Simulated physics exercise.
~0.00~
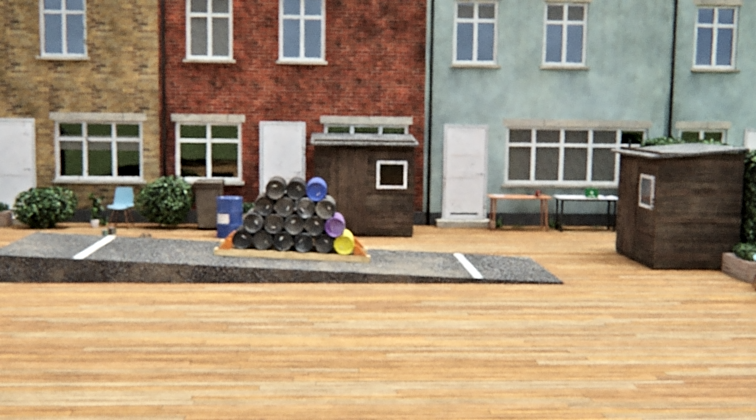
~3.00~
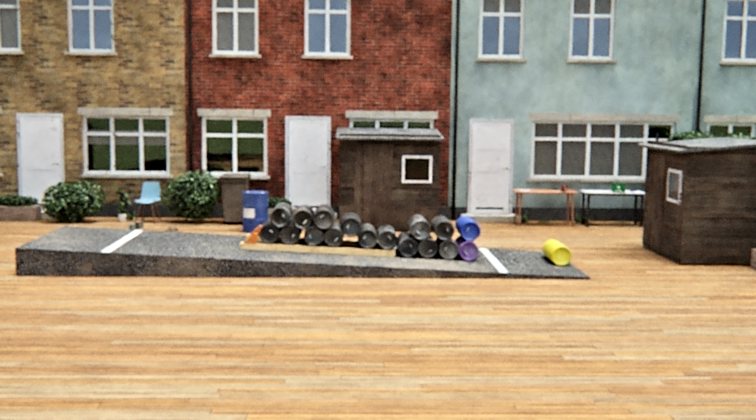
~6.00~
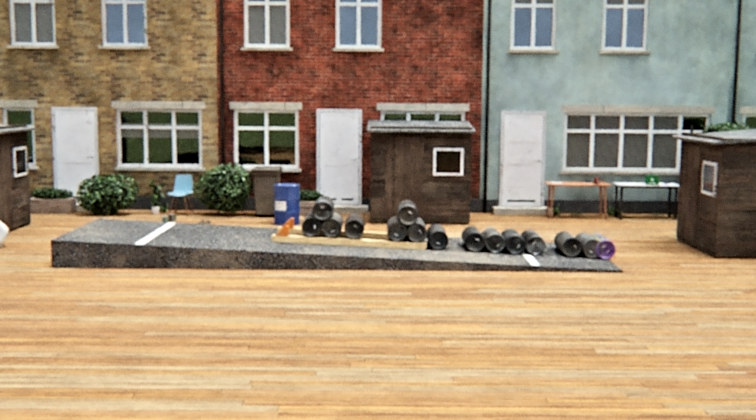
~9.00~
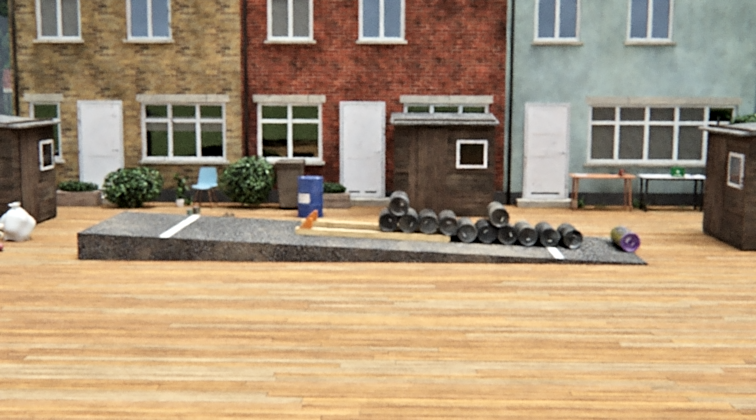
Stacked barrels collapse and roll right down a gray ramp, several crossing the white line.
